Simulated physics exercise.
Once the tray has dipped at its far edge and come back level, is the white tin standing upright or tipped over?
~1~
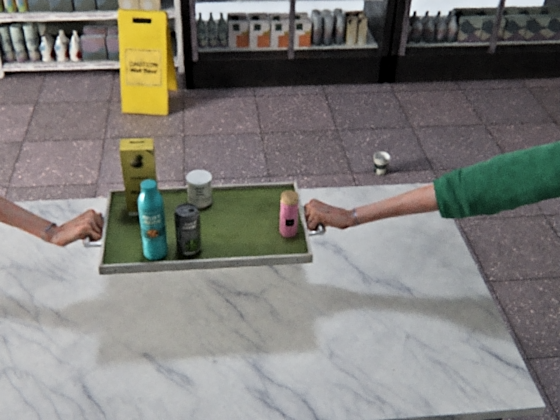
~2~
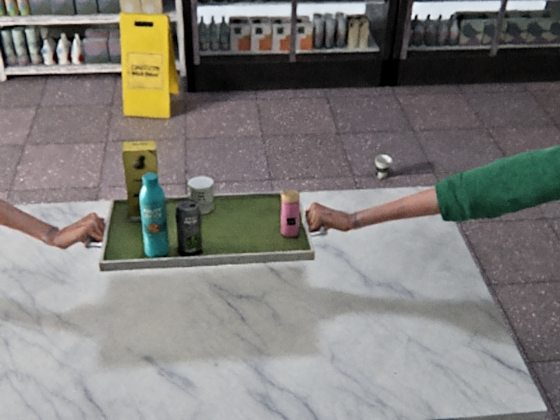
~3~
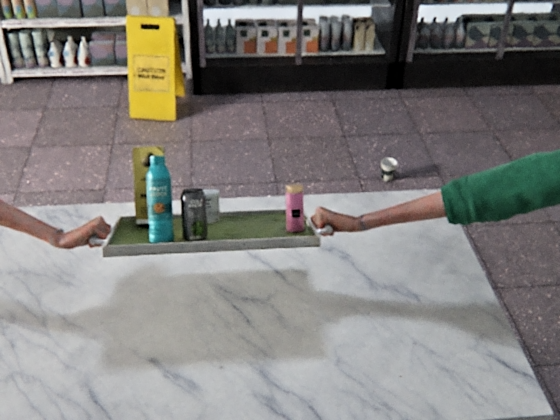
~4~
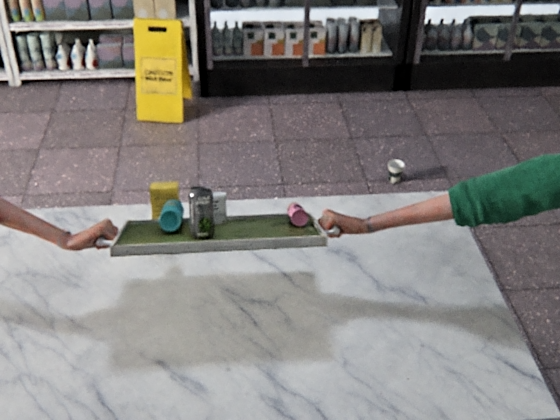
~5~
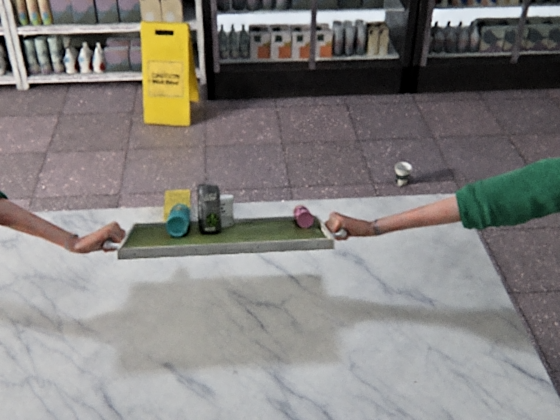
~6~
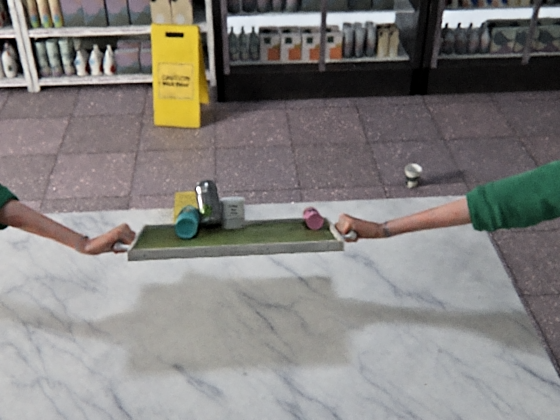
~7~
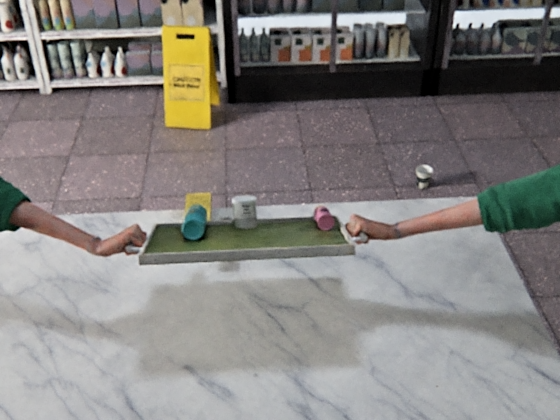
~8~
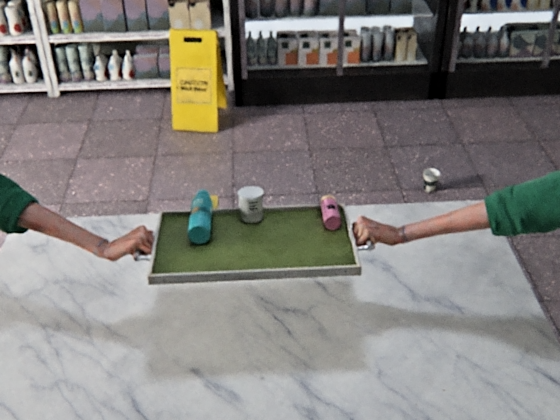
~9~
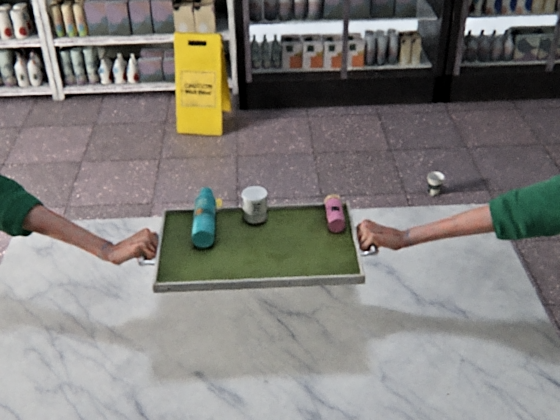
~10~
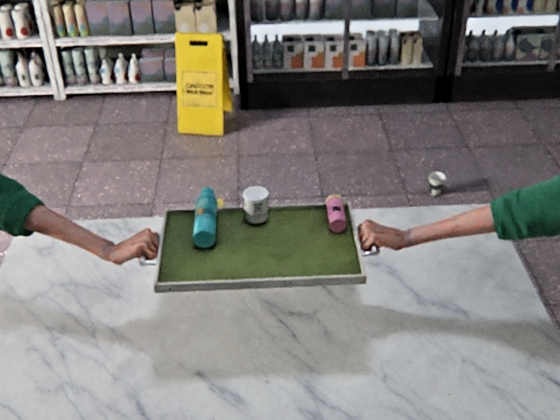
The white tin is still standing upright on the tray.
